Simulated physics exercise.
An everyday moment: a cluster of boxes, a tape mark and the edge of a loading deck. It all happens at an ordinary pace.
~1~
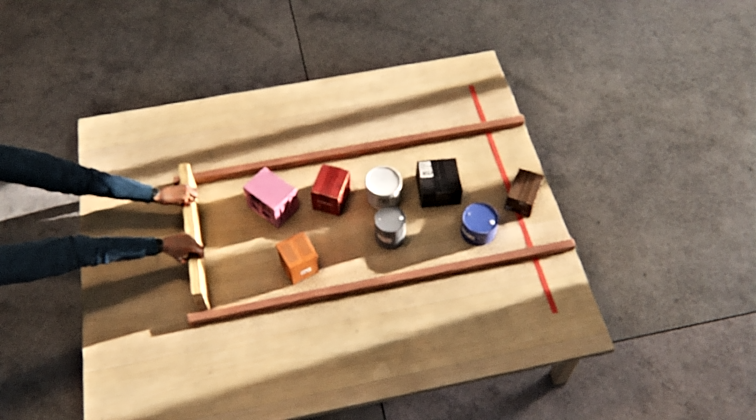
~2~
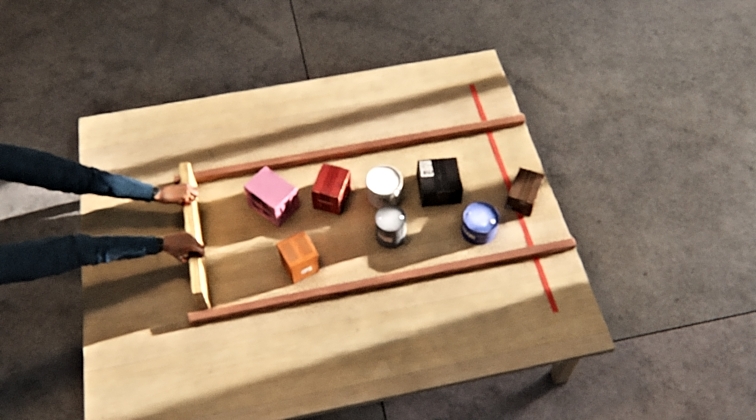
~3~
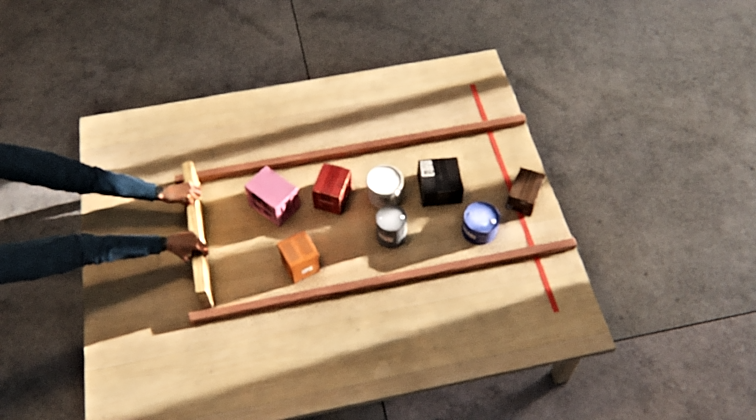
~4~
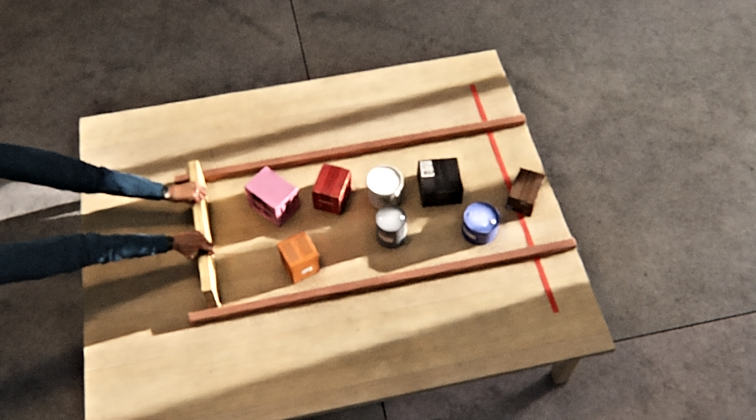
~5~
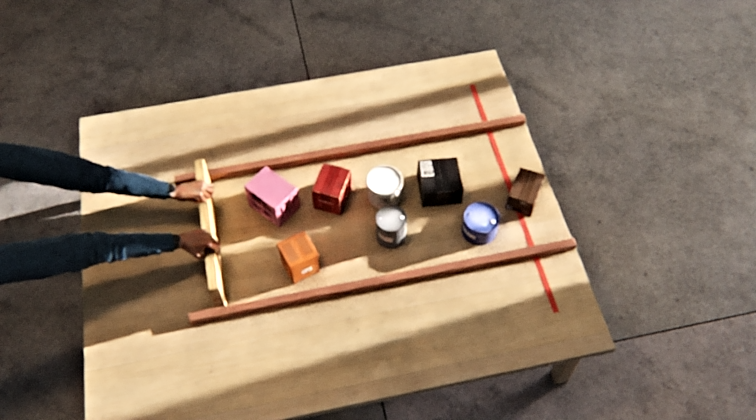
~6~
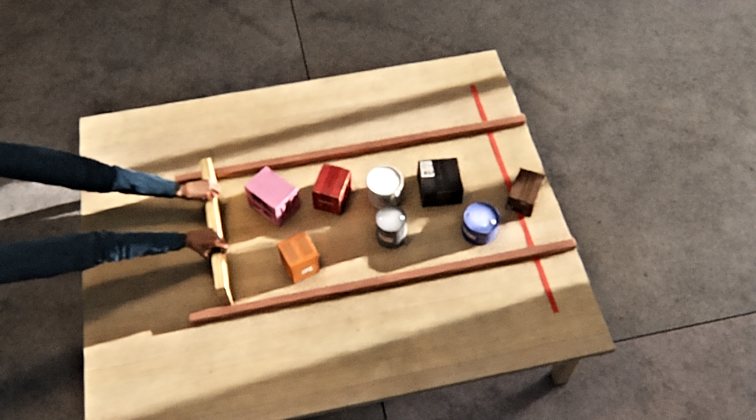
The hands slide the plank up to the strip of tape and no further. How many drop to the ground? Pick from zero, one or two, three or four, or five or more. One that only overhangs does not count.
The number that fall off is five or more.
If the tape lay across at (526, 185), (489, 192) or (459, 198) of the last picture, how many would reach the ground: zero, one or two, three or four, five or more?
In that order: 5 or more; three to four; one to two.
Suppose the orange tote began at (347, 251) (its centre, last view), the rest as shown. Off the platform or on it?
It is kept.
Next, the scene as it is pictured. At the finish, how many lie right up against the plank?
It touches 3.
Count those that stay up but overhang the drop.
It comes to 0.
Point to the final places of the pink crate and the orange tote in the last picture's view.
First (521, 161), then (542, 218).
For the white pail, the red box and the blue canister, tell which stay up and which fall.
The white pail is lost, the red box falls, the blue canister is lost.
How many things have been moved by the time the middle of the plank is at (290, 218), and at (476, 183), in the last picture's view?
First 3, then 8.
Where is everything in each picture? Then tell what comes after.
The first picture shows brown box (524, 192); blue canister (479, 225); black parcel (439, 183); plank (194, 236); tape (509, 189).
The second picture shows blue canister (480, 224); grey canister (391, 227).
The third picture shows black parcel (440, 182); white pail (385, 188).
The fourth picture shows brown box (526, 192); orange tote (299, 258).
The fifth picture shows blue canister (480, 224); red box (332, 189).
The sixth picture shows brown box (526, 192); blue canister (480, 224); black parcel (440, 182); plank (216, 231); tape (510, 188).
Soon after, none off yet; brown box at rest near (526, 192); blue canister at rest near (480, 224); black parcel at rest near (440, 182).
Then, none off yet; brown box moved a little near (530, 193); blue canister at rest near (480, 224); black parcel moved about its own width near (496, 175).
Further on, one off so far; brown box on the ground near (578, 261); blue canister moved about its own width near (515, 217); black parcel tipped well over near (563, 181).
By the end, the number that fall off is five or more; fallen, red box, white pail, black parcel, blue canister and brown box.
